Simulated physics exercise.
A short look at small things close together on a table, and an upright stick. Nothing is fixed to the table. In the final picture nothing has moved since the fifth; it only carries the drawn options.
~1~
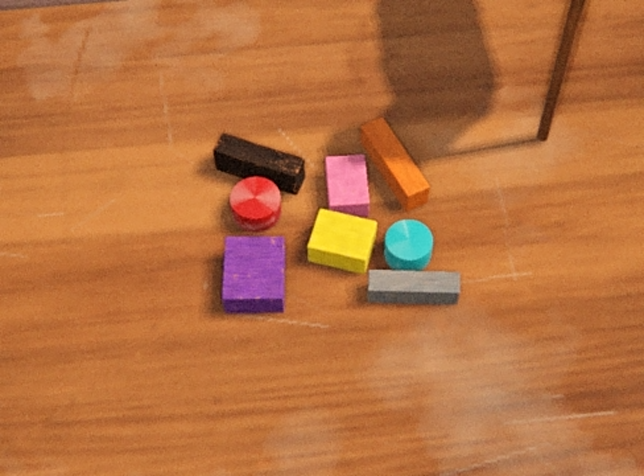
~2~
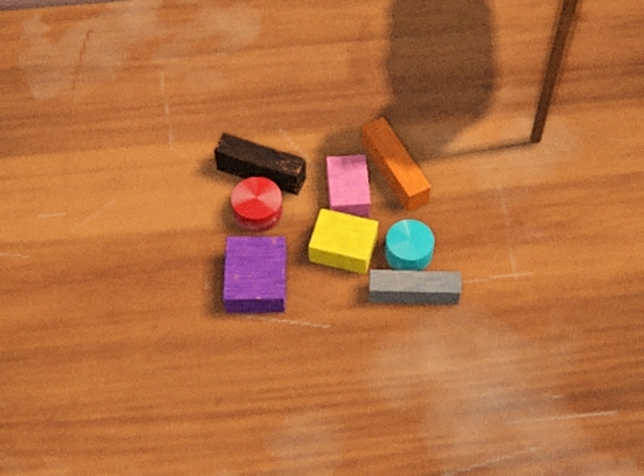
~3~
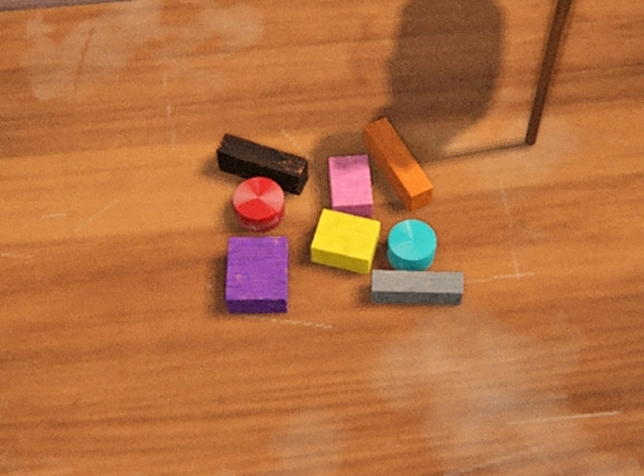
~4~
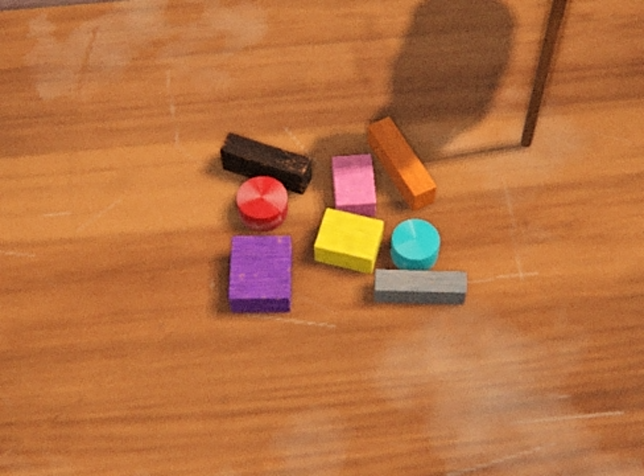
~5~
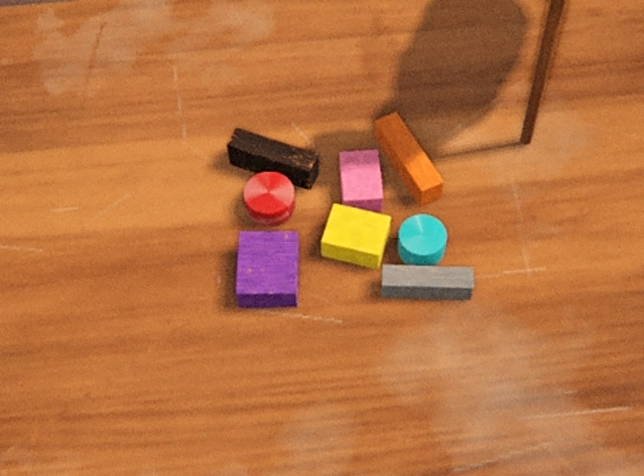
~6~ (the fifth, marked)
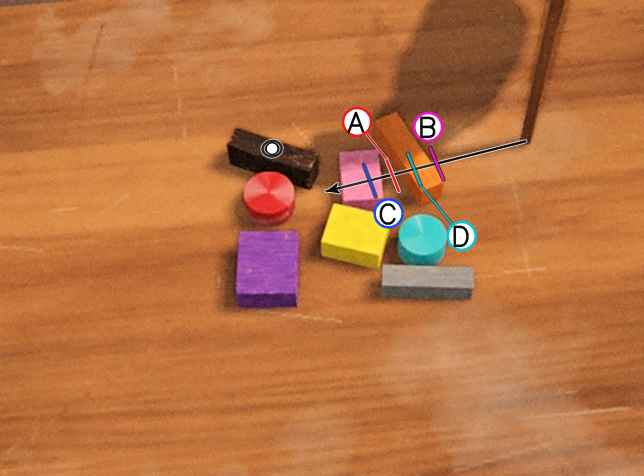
On a wooden table, colourful blocks and two round tins sat clustered together without moving among themselves, while the view drifted slightly and a dark shadow behind them shifted and slanted near an upright stick.
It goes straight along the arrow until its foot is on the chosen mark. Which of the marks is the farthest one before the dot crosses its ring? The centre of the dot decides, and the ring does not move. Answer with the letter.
A is the last safe stop.
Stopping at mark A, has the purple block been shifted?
By then, no.
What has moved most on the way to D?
It is the orange bar.
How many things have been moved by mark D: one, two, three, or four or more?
One.
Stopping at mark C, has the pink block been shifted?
By then, yes.
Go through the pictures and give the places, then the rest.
In the first picture, purple block (254, 274); red tin (256, 205); pink block (347, 187).
In the second picture, pink block (348, 187); turquoise tin (410, 247).
In the third picture, yellow block (346, 242); orange bar (397, 164).
In the fourth picture, black bar (266, 163); grey bar (420, 287).
In the fifth picture, purple block (268, 269); red tin (270, 200); pink block (361, 182).
On the marked copy, A at (393, 175); B at (437, 164); C at (369, 180); D at (414, 169); the arrow from (525, 141) to (326, 191); the white dot at (272, 148).
With A. Early on, foot of the stick (477, 154).
Further on, foot of the stick (428, 167).
At the end, foot of the stick (392, 176); orange bar (374, 165); pink block (344, 185); the dot is still in its ring.
As for the rest, B keeps the dot in but is short; C shifts the dotted thing to (253, 157); D keeps the dot in but is short.
